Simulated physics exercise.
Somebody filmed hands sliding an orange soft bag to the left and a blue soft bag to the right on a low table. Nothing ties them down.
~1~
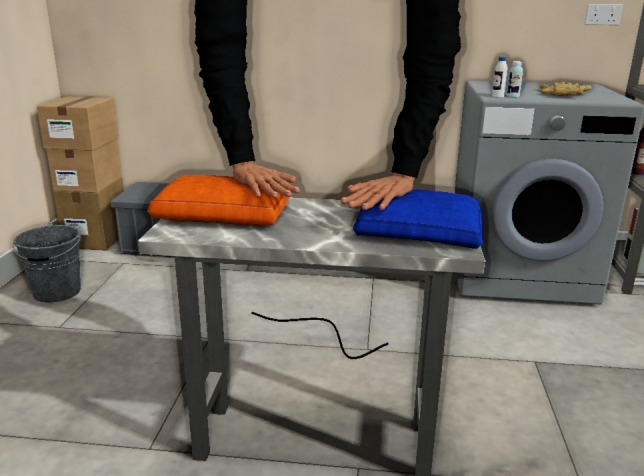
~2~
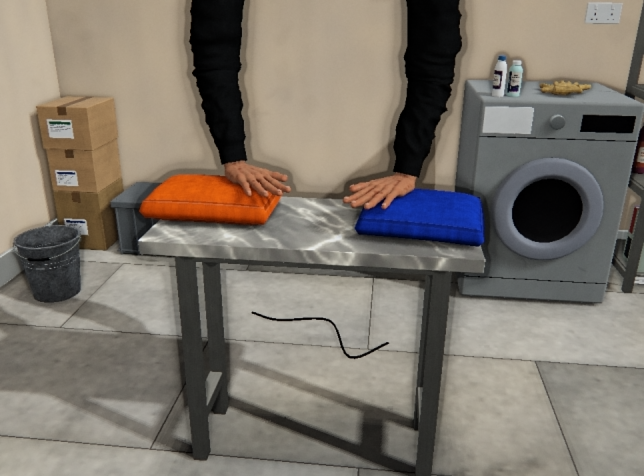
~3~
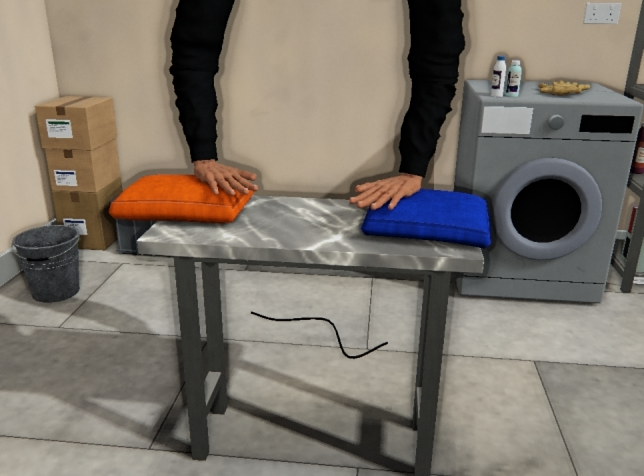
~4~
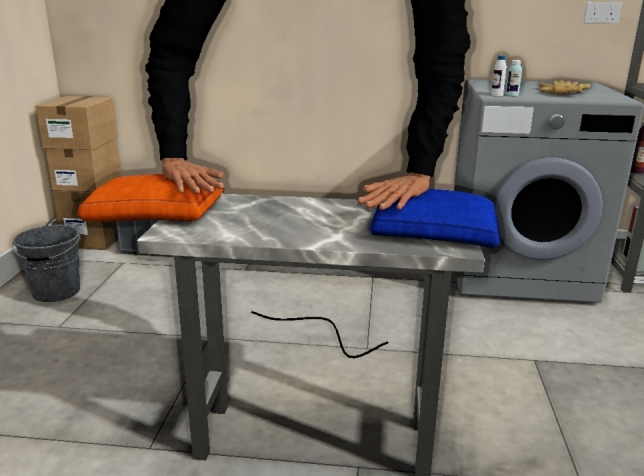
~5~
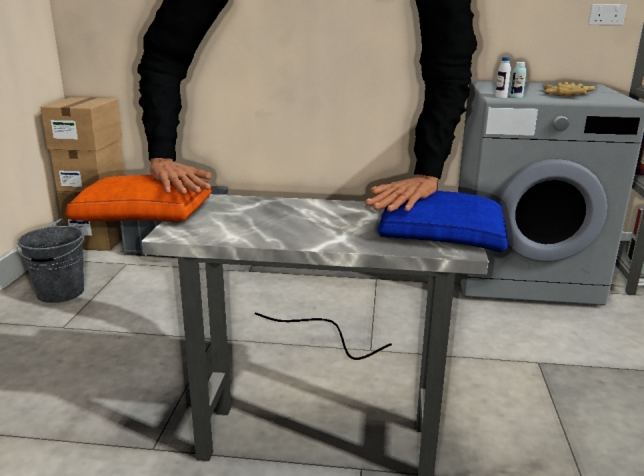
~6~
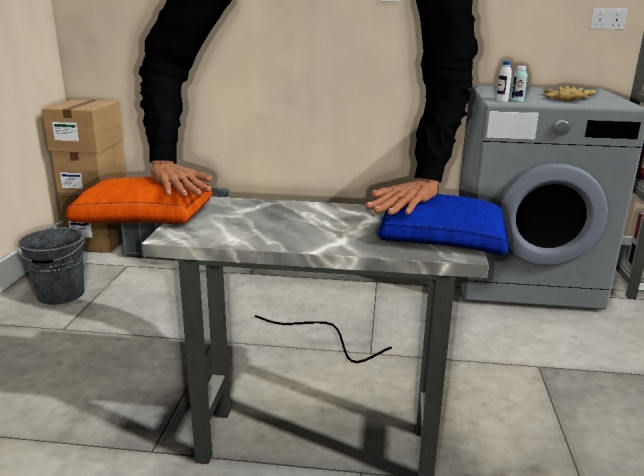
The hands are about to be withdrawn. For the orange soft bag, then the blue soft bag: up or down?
The orange soft bag slumps off the end. The blue soft bag remains on top.
Then, 0.44 s later than the last view, orange soft bag falling near (142, 341); blue soft bag at rest.
Then, 0.74 s later than the last view, orange soft bag on the floor near (65, 397); blue soft bag at rest.
Finally, orange soft bag on the floor near (42, 406); blue soft bag at rest. The orange soft bag tips over and falls and the blue soft bag holds its place.
